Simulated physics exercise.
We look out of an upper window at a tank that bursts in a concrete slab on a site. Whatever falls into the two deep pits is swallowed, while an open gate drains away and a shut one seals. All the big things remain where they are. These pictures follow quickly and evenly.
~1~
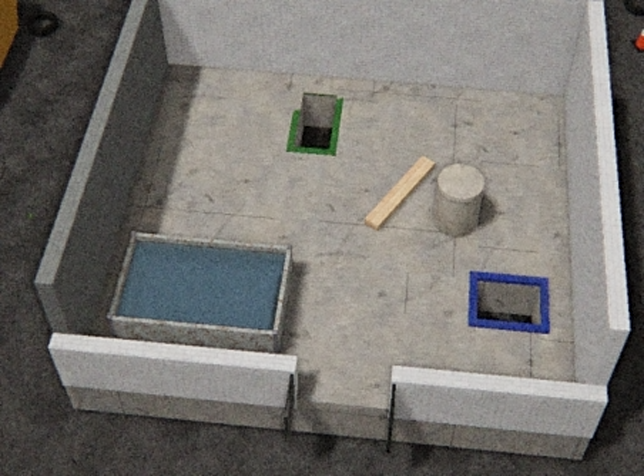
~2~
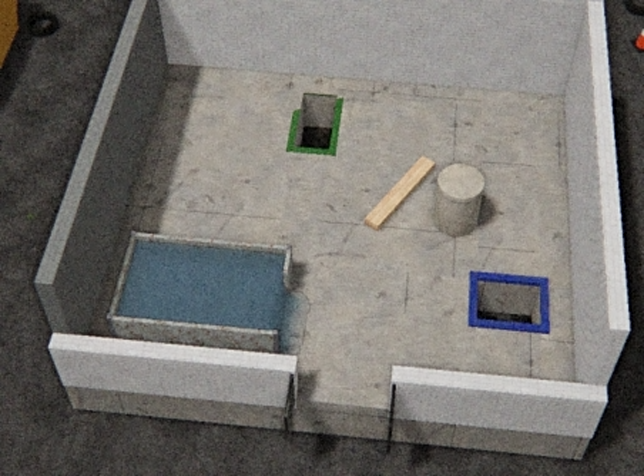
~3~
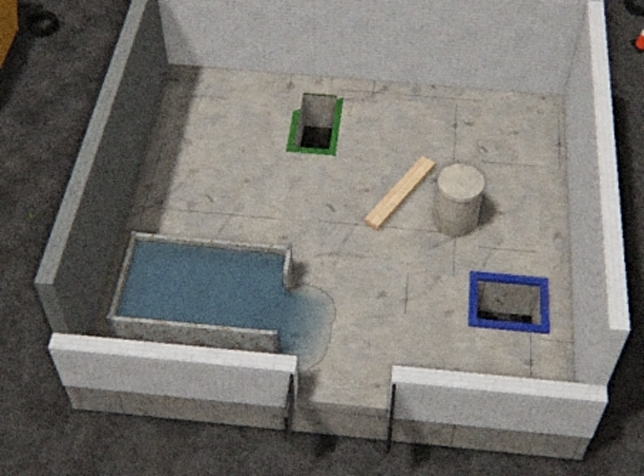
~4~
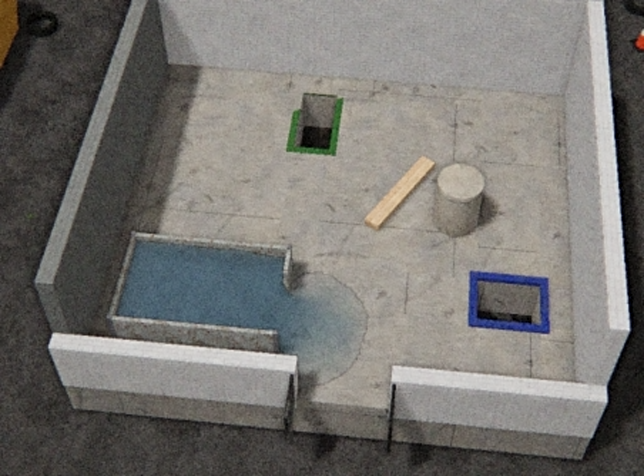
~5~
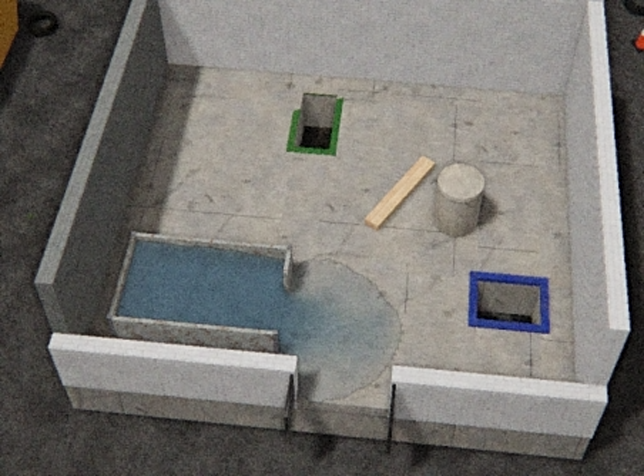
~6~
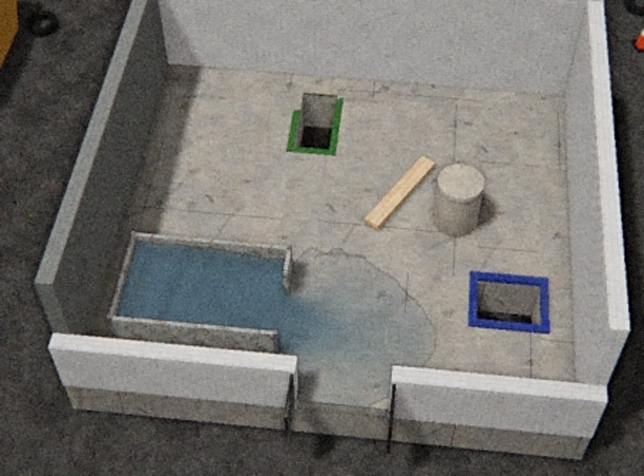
Blue water fills an open grey tank at the lower left of a walled concrete slab, seen from high above. A green-edged opening lies toward the back, a pale plank and a grey cylinder stand right of centre, and a blue-edged opening is at lower right. The tank's right side opens and water pours out, spreading rightward across the floor in a widening, thinning rounded sheet, while the camera stays still.
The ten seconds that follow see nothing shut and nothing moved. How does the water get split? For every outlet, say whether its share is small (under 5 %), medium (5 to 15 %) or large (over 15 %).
Result - gate: Large; blue pit: Large; green pit: Small.
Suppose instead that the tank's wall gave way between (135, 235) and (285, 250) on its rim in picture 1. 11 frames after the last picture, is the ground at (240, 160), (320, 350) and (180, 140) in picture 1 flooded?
One after the other: Awash, free of water, flooded.
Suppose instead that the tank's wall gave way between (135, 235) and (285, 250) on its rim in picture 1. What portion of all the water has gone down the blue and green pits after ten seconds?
Blue 0 %, green 35 %.
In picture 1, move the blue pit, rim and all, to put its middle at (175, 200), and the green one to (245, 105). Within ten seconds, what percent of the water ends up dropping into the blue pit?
Share for blue: 0 in a hundred.
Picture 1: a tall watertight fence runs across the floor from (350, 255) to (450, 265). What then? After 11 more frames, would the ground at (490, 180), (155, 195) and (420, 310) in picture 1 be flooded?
Untouched, untouched, swamped.
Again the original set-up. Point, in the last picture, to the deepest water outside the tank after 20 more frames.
(537, 408).
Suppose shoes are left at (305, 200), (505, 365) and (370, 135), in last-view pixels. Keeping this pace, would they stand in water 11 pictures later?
Point 1: Unwetted; point 2: Inundated; point 3: Unwetted.
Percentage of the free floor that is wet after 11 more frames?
Some 25 per cent.
A moment on, water covers 20 % of the floor; the gate 2 %, the blue pit 0 %, the green pit 0 %.
Next, water covers 25 % of the floor; the gate 6 %, the blue pit 3 %, the green pit 0 %.
Then, water covers 30 % of the floor; the gate 11 %, the blue pit 8 %, the green pit 0 %.
Later, water covers 45 % of the floor; the gate 15 %, the blue pit 15 %, the green pit 0 %.
In the end, water covers 55 % of the floor; the gate 19 %, the blue pit 18 %, the green pit 1 %.
